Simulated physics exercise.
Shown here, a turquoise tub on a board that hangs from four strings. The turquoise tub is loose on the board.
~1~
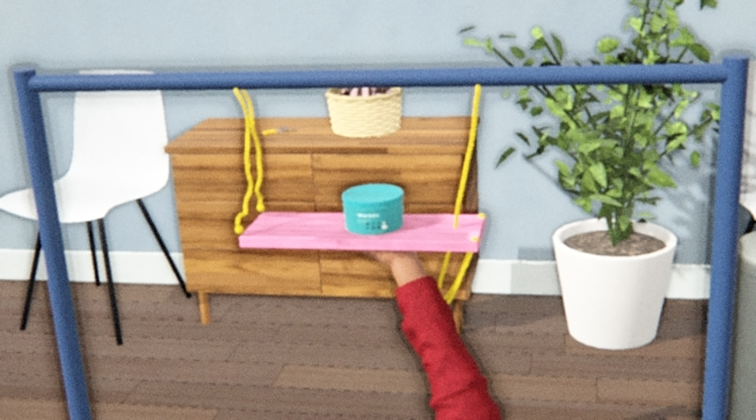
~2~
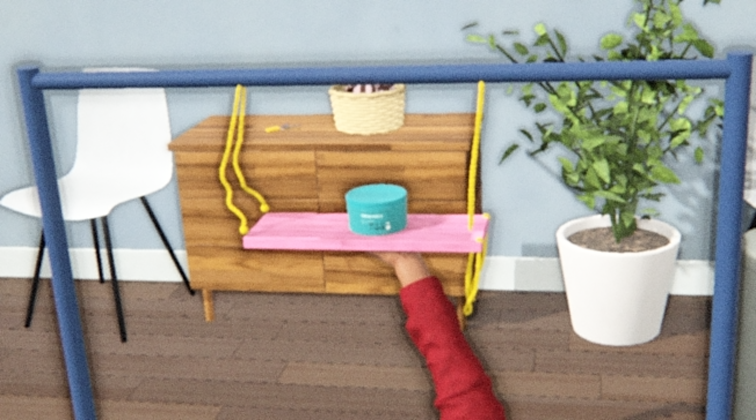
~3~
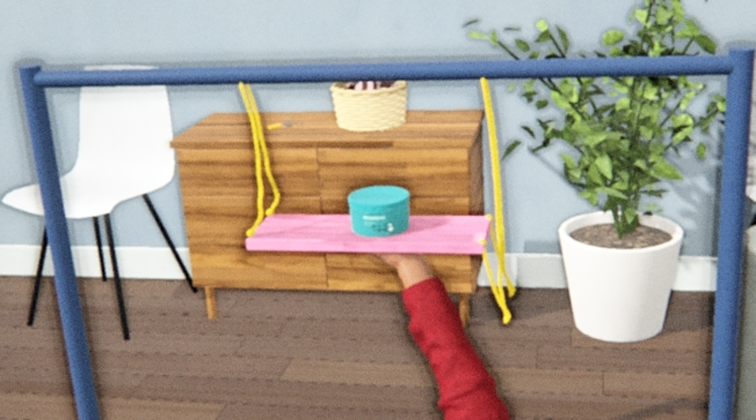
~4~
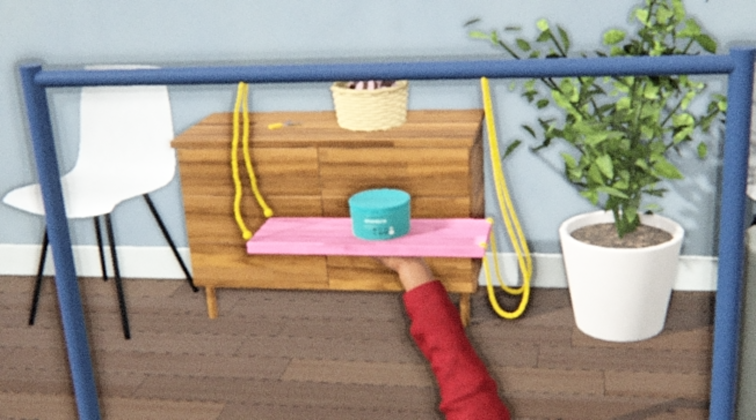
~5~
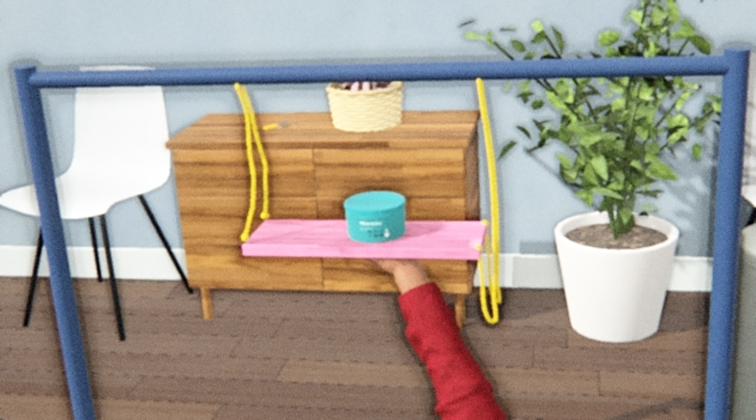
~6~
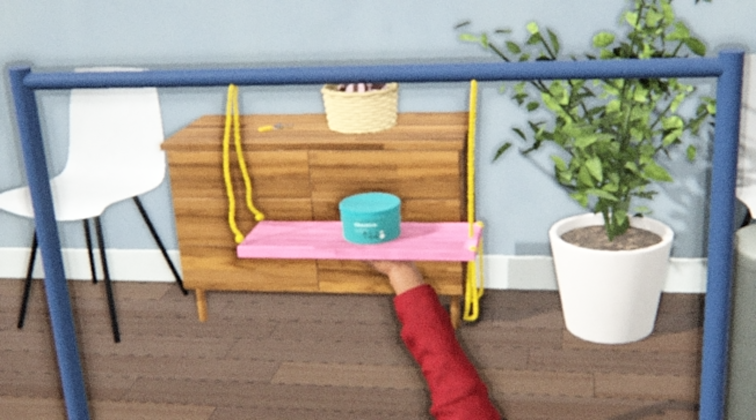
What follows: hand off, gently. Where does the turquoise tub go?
As it turns out, the turquoise tub goes off on the right.
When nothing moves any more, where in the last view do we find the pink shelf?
Around (325, 306).
Then, 0.42 s after the last picture, board tipped 19° down to the right; tub sliding near (512, 316).
Then, 0.96 s after the last picture, board tipped 36° down to the right; tub on the floor.
Then, 1.50 s after the last picture, board tipped 40° down to the right; tub on the floor.
At rest, board tipped 40° down to the right; tub on the floor. The turquoise tub tumbles from the right end.
